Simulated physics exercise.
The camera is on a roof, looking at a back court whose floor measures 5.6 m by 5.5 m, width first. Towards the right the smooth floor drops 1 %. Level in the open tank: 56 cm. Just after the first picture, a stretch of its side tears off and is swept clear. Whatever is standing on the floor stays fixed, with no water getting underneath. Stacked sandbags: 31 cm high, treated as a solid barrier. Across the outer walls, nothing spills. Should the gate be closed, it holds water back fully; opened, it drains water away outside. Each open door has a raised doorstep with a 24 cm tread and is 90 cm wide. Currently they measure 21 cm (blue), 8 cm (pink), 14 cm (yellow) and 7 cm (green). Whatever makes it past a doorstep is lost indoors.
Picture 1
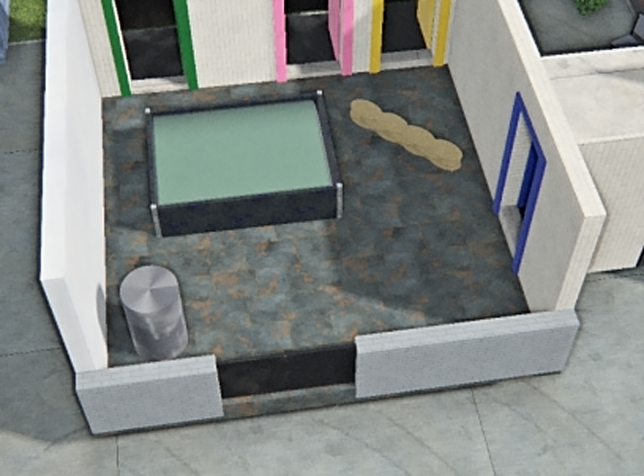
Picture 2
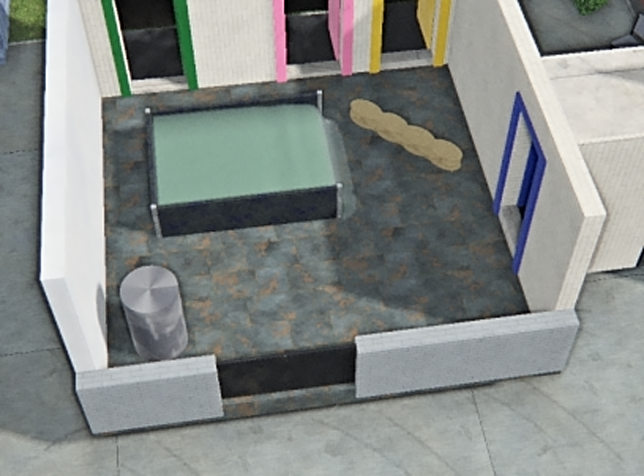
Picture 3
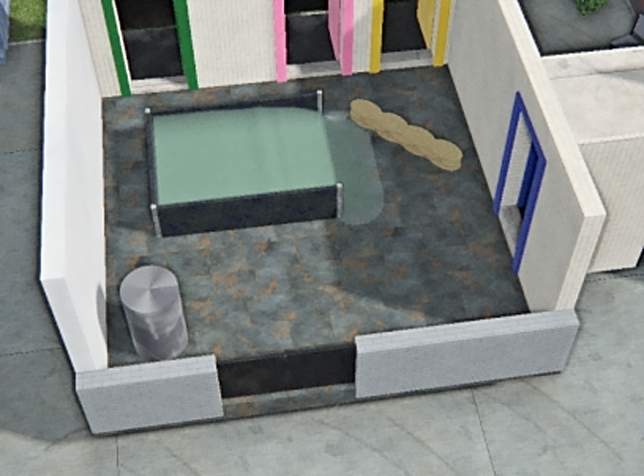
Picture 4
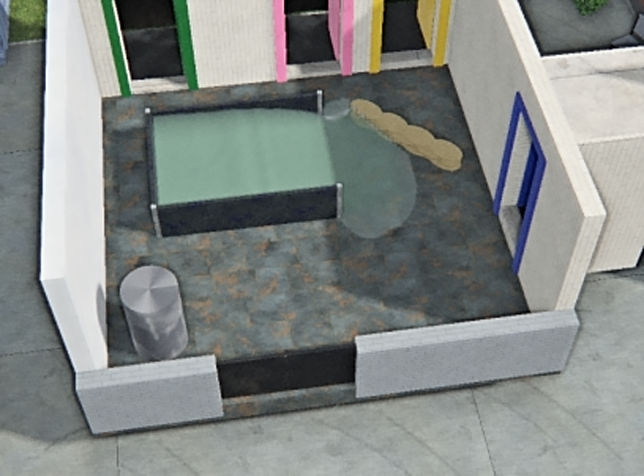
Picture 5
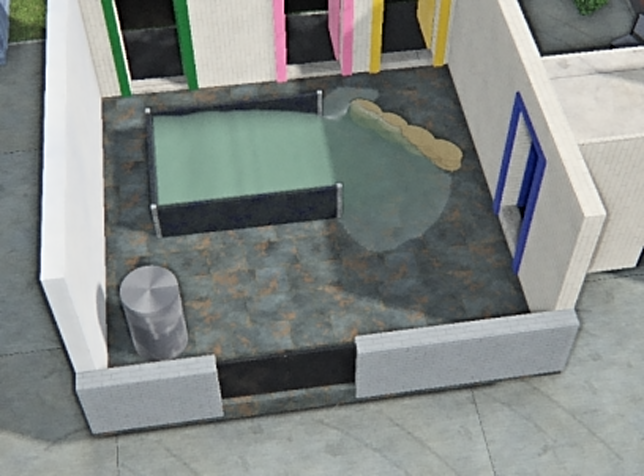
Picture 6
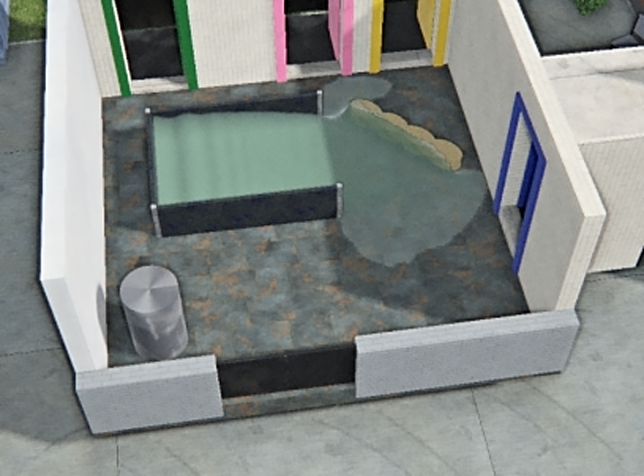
In this clip, greenish water pours from the open right side of a dark-walled tank in a walled court, spreading across the floor to the right and around a row of tan sandbags while the tank's level lowers slightly.
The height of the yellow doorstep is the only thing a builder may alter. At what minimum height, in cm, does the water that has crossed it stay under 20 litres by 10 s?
From about 9.5 cm.
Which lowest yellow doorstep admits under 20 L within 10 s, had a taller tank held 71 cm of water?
Then around 15 centimetres.
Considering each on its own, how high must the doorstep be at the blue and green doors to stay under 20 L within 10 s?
Roughly 26 cm for the blue door and roughly 11.5 cm for the green door.
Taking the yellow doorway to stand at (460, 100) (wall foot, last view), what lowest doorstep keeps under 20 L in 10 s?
It needs roughly 10.0 cm.
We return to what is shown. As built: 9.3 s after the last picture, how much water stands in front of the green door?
Depth: Near 12.5 cm.
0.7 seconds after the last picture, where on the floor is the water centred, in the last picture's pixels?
(305, 176), roughly.
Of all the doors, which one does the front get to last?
The answer is the green door.
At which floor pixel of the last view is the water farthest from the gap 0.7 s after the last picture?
At about (516, 270).
Then, 0.7 s after the last picture water covers 25 % of the floor, deepest (39 cm) near (364, 133); 4 cm at the yellow door, 0 litres in over its 14 cm doorstep.
Then, 2.3 s after the last picture water covers 50 % of the floor, deepest (44 cm) near (542, 347); 12 cm at the yellow door, 0 litres in over its 14 cm doorstep.
Then, 9.3 s after the last picture water covers 95 % of the floor, deepest (14 cm) near (291, 123); 8 cm at the yellow door, 5 litres in over its 14 cm doorstep.
At the yellow door as built, the water peaked near 15 cm, 3.1 s after the last picture.
With a doorstep of 8 cm, 29 litres would have come in within the 10 s; with 11 cm, 12 litres. So under 20 litres takes about 9.5 cm.
